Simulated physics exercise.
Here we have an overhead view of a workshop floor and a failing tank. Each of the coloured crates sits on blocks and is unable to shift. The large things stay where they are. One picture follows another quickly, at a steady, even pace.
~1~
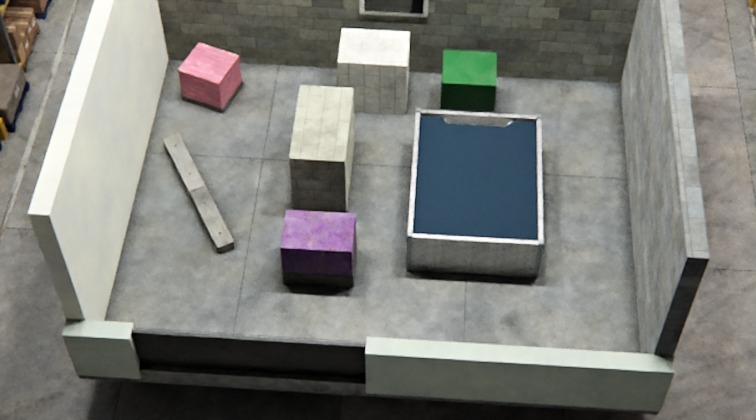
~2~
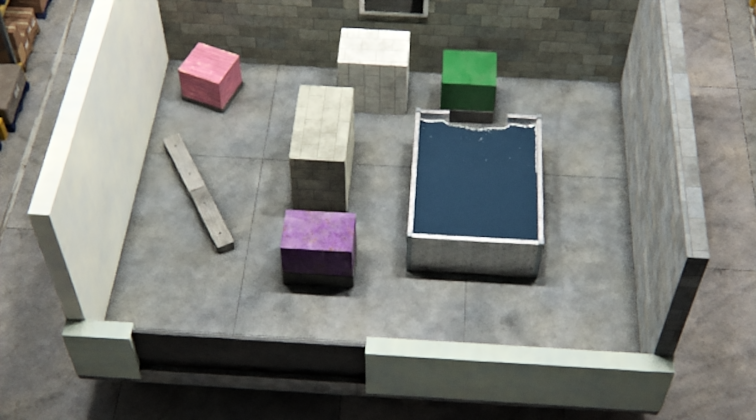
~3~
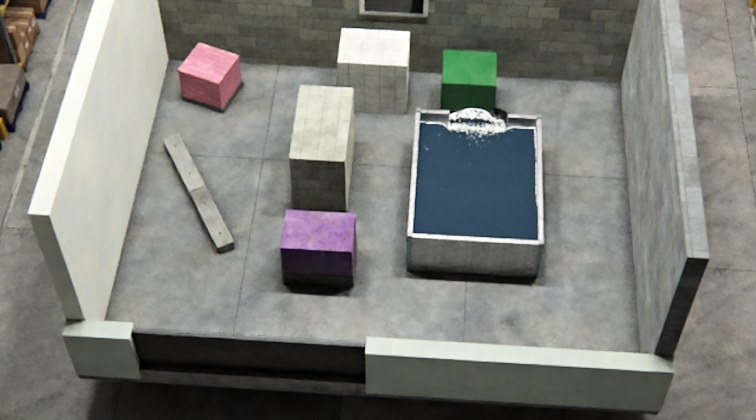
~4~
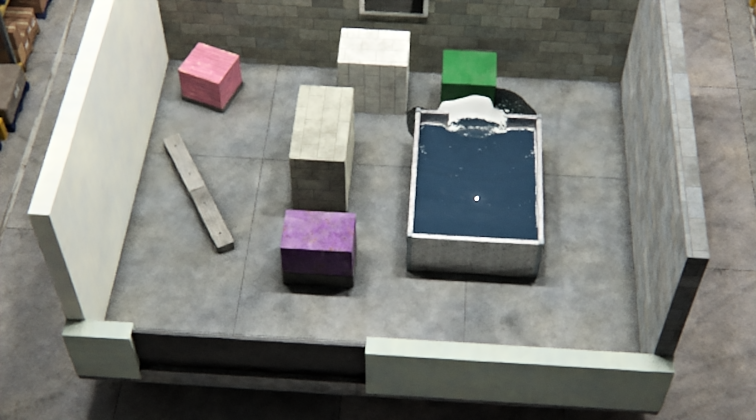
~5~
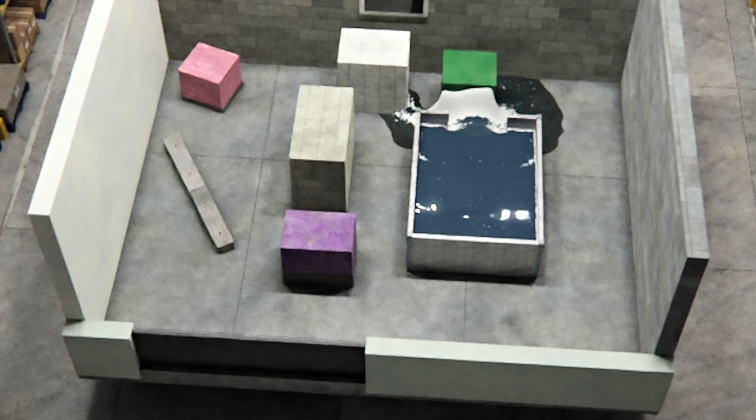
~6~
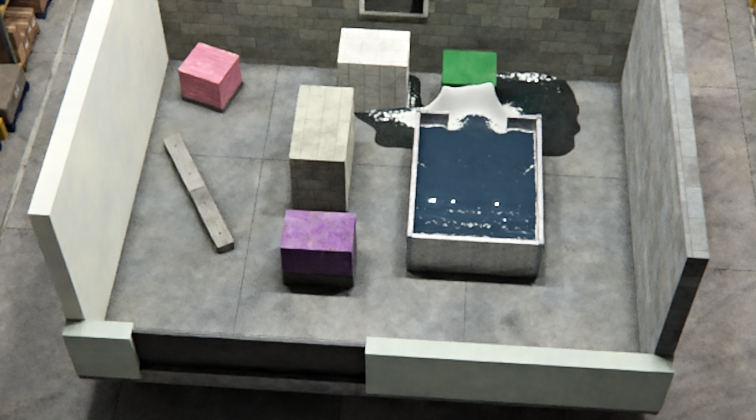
At the start, still dark water fills an open tank on a workshop floor among coloured crates, pale blocks and a plank. A gap opens in the tank's far side and white, foaming water pours out toward the green crate, then a dark puddle spreads left and right across the floor behind the tank.
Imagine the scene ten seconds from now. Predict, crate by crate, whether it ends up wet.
The pink crate ends up wet; the green crate ends up wet; the purple crate ends up dry.
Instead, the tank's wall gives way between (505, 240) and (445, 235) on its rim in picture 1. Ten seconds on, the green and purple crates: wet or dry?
The green crate is untouched; the purple crate is untouched.
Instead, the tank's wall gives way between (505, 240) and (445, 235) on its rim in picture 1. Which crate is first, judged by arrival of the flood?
The purple one, by my reading.
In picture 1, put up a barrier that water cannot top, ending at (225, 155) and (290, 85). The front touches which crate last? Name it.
I'd go with the pink one.
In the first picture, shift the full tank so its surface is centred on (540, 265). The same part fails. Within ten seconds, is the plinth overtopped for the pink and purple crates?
Checking each, the pink crate gets swamped and the purple crate avoids the flood.
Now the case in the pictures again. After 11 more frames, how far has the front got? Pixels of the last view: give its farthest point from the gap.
Estimated pixel: (158, 105).
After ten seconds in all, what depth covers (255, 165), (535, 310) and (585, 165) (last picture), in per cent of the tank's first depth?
Taking the places in turn, I get roughly 8, 12 and 6 percent.
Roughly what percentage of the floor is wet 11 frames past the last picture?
Around 35 percent, give or take.
A moment on, water covers 20 % of the floor; the pink crate not reached, the green crate water round its plinth, the purple crate not reached.
Next, water covers 35 % of the floor; the pink crate water round its plinth, the green crate water round its plinth, the purple crate water round its plinth.
Then, water covers 60 % of the floor; the pink crate water round its plinth, the green crate water round its plinth, the purple crate water round its plinth.
Later, water covers 90 % of the floor; the pink crate water round its plinth, the green crate water round its plinth, the purple crate water round its plinth.
In the end, water covers 100 % of the floor; the pink crate was topped, the green crate was topped, the purple crate stayed above the water.
